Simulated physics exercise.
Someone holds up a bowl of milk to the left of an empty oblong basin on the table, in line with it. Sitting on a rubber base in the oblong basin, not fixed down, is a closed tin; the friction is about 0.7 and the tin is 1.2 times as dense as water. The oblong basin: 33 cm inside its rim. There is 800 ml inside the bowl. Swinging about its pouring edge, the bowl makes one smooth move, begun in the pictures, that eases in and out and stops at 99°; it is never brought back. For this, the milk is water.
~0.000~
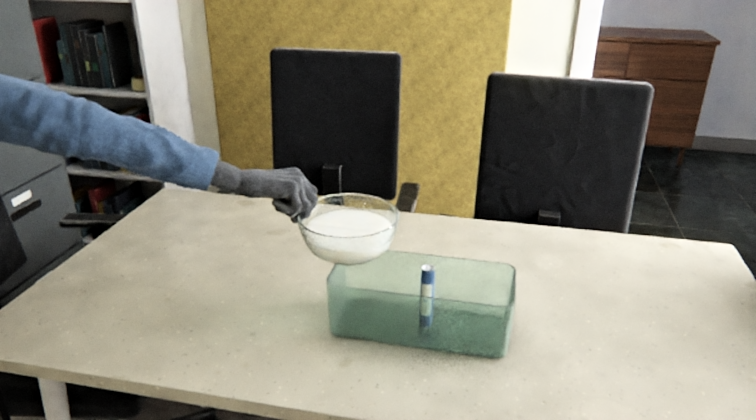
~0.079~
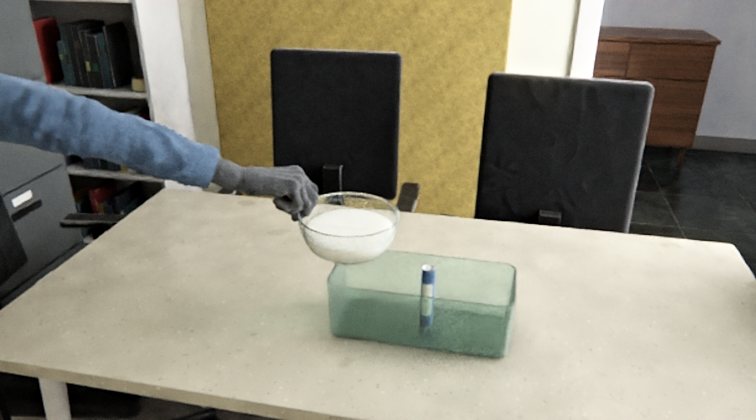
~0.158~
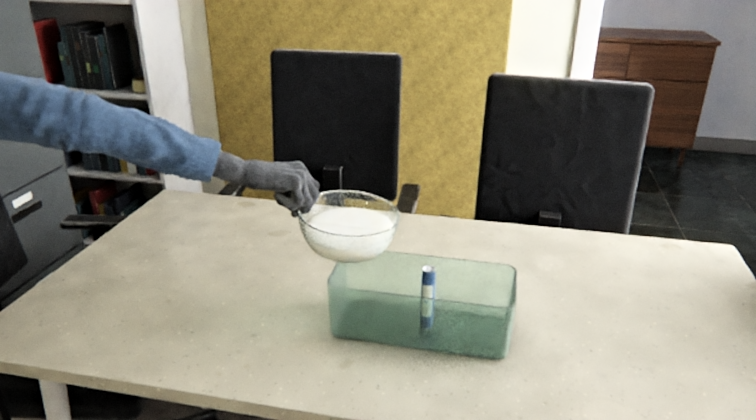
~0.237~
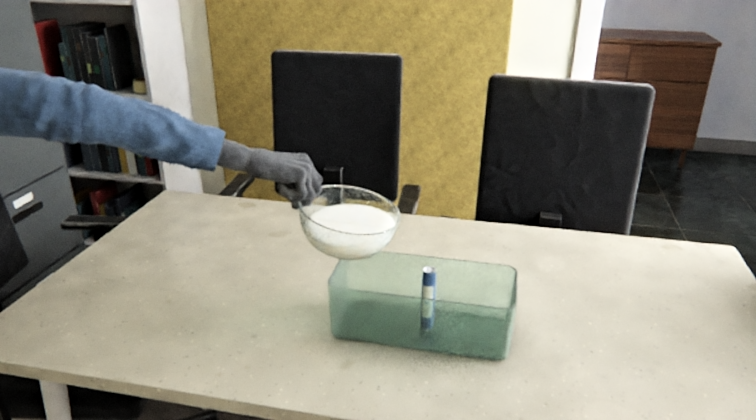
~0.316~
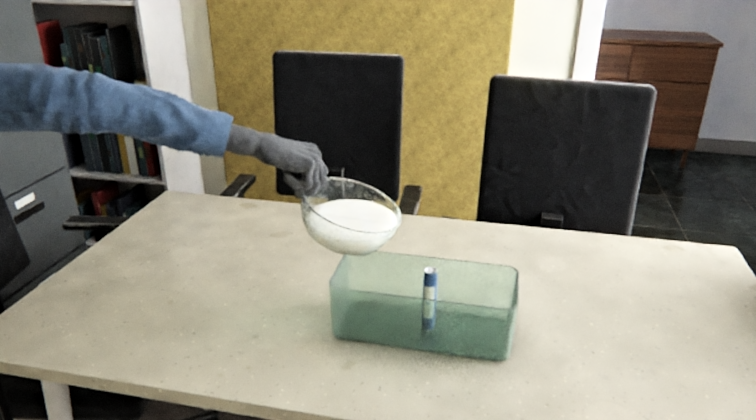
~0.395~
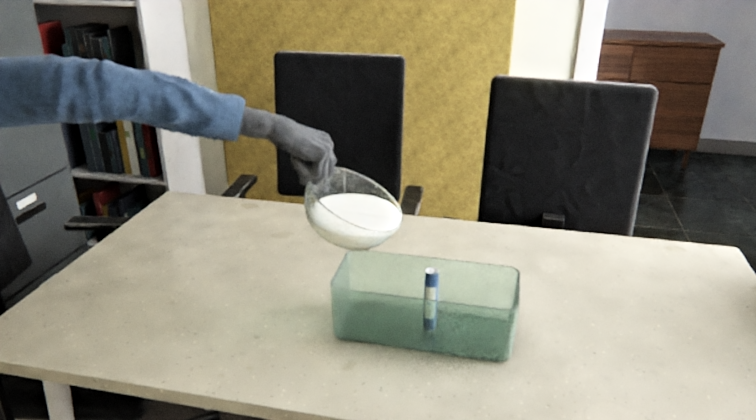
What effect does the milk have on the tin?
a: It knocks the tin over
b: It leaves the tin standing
Answer: B.
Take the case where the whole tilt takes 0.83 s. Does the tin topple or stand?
Well, the tin simply tips.
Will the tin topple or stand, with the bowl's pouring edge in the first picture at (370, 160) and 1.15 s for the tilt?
It tumbles.
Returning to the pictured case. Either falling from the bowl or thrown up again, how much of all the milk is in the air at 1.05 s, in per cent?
Estimated airborne part: Roughly 12 per cent.
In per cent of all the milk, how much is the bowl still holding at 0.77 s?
About 38 percent.
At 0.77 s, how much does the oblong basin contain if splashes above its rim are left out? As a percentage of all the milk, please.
I reckon close to 20 percent of it.
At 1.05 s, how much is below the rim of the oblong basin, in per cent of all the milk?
Around 86 parts in a hundred.
After 0.77 s the tilt is 75° and 38 per cent is still to pour; the tin stands where it began.
After 1.05 s the tilt is 97° and 2 per cent is still to pour; the tin stands where it began.
After 1.34 s the tilt is 99° and 0 per cent is still to pour; the tin stands where it began.
After 1.65 s the tilt is 99° and 0 per cent is still to pour; the tin stands where it began.
In the end the tin stands where it began.
